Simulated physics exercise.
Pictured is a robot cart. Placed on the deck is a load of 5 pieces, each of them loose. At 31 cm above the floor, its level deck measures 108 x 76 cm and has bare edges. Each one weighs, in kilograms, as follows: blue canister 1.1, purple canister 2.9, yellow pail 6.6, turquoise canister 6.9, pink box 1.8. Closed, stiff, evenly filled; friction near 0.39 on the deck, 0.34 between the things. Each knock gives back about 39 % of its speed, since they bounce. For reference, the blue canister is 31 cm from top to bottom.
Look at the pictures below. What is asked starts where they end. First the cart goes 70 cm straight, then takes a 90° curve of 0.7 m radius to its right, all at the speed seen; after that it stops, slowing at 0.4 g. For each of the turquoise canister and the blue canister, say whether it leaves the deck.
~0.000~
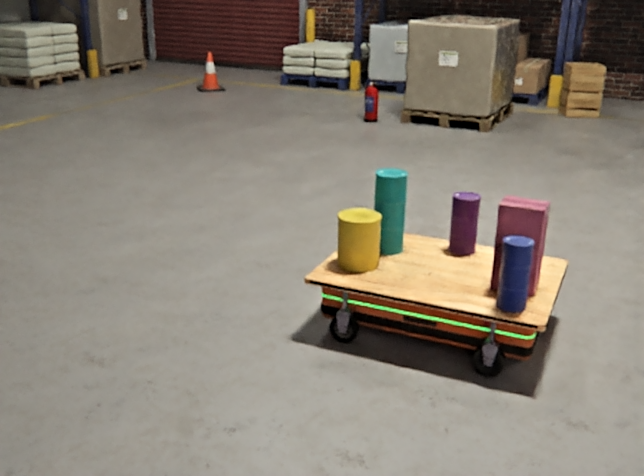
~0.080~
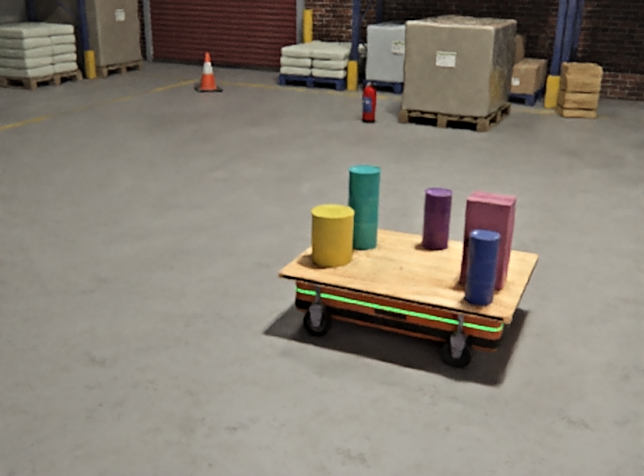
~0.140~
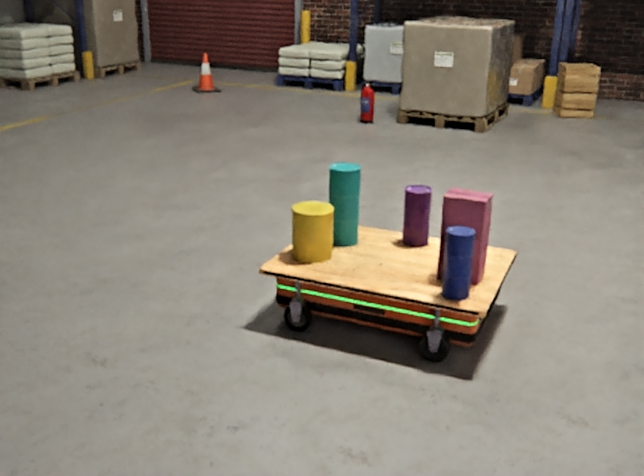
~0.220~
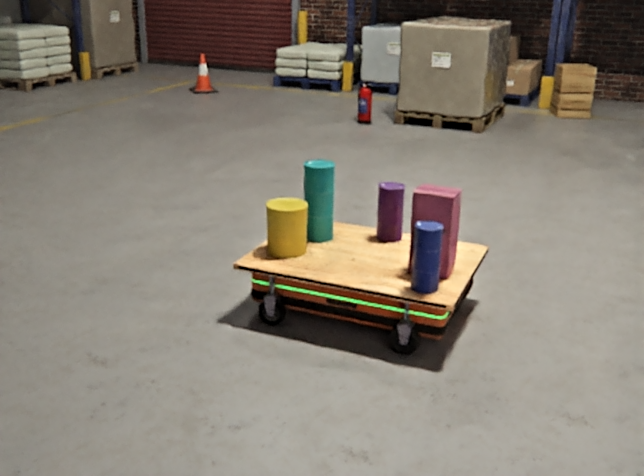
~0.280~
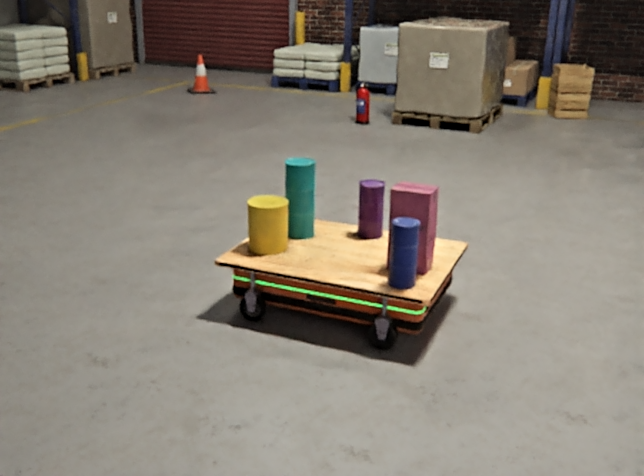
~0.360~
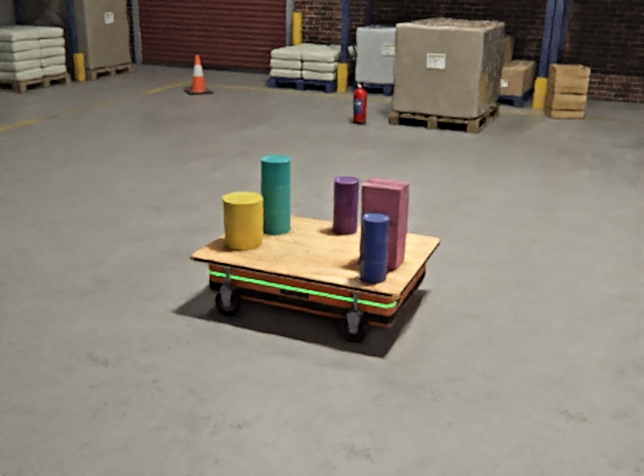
Outcome: The turquoise canister will go overboard, the blue canister will go overboard.
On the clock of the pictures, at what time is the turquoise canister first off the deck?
Somewhere about 0.8 s.
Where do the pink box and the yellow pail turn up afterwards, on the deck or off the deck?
Once it settles, the pink box has gone out of bounds; as for the yellow pail, it has gone out of bounds.
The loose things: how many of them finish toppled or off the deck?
Tally: 4.
After 0.86 s, cart 155 cm along, turned 57°; blue canister, yellow pail and turquoise canister now off the deck; purple canister slid 29 cm; pink box leaning 8°.
After 1.26 s, cart 225 cm along, turned 90°; pink box now off the deck; purple canister slid 47 cm.
At rest (2.1 s), off the deck, blue canister, yellow pail, turquoise canister and pink box; not toppled but over 10 cm from the start, purple canister.
